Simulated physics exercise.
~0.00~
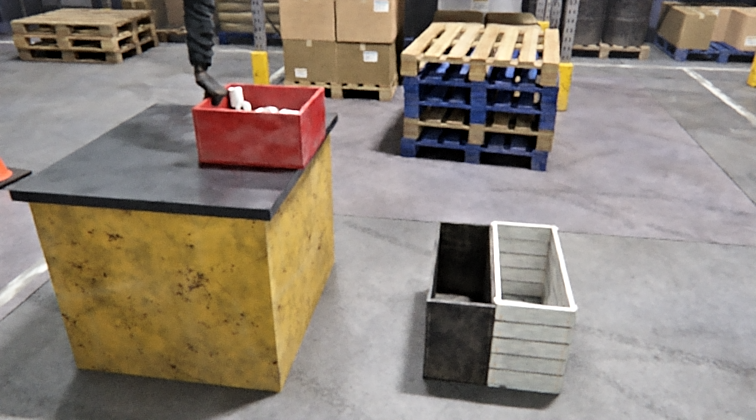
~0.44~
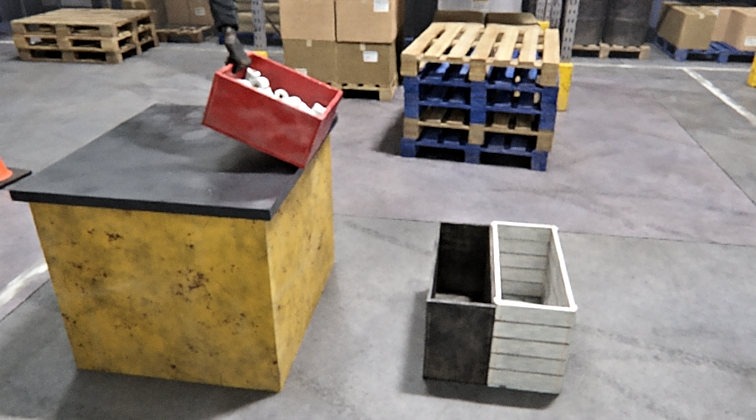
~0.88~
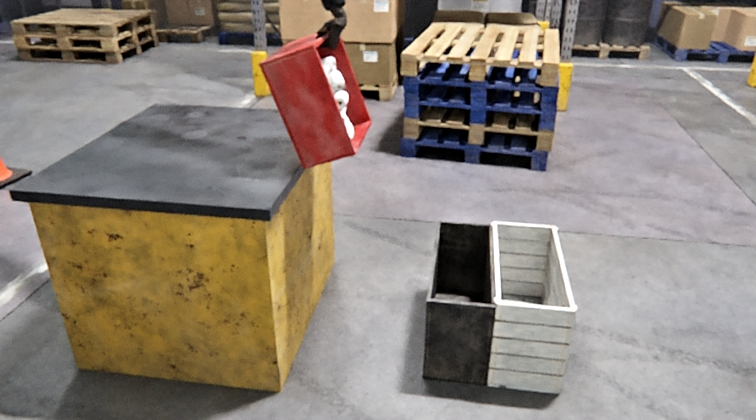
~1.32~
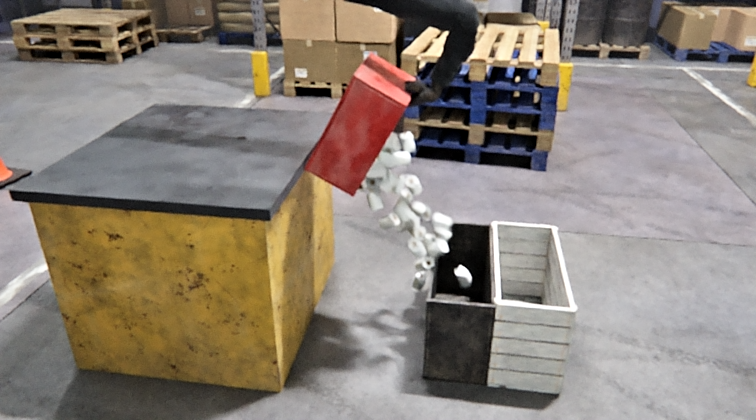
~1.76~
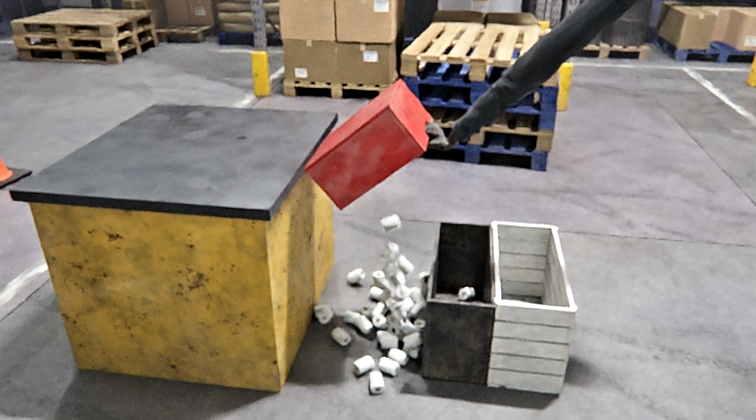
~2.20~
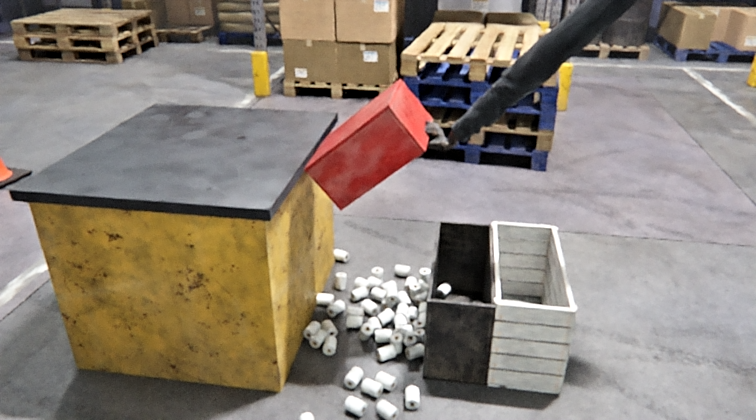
The footage shows a dark mechanical arm lifting a red crate of white rolls off a yellow, black-topped bench and tipping it rightward, spilling the rolls toward a black tub beside a white one. A few enter the black tub, while most scatter on the floor before it.
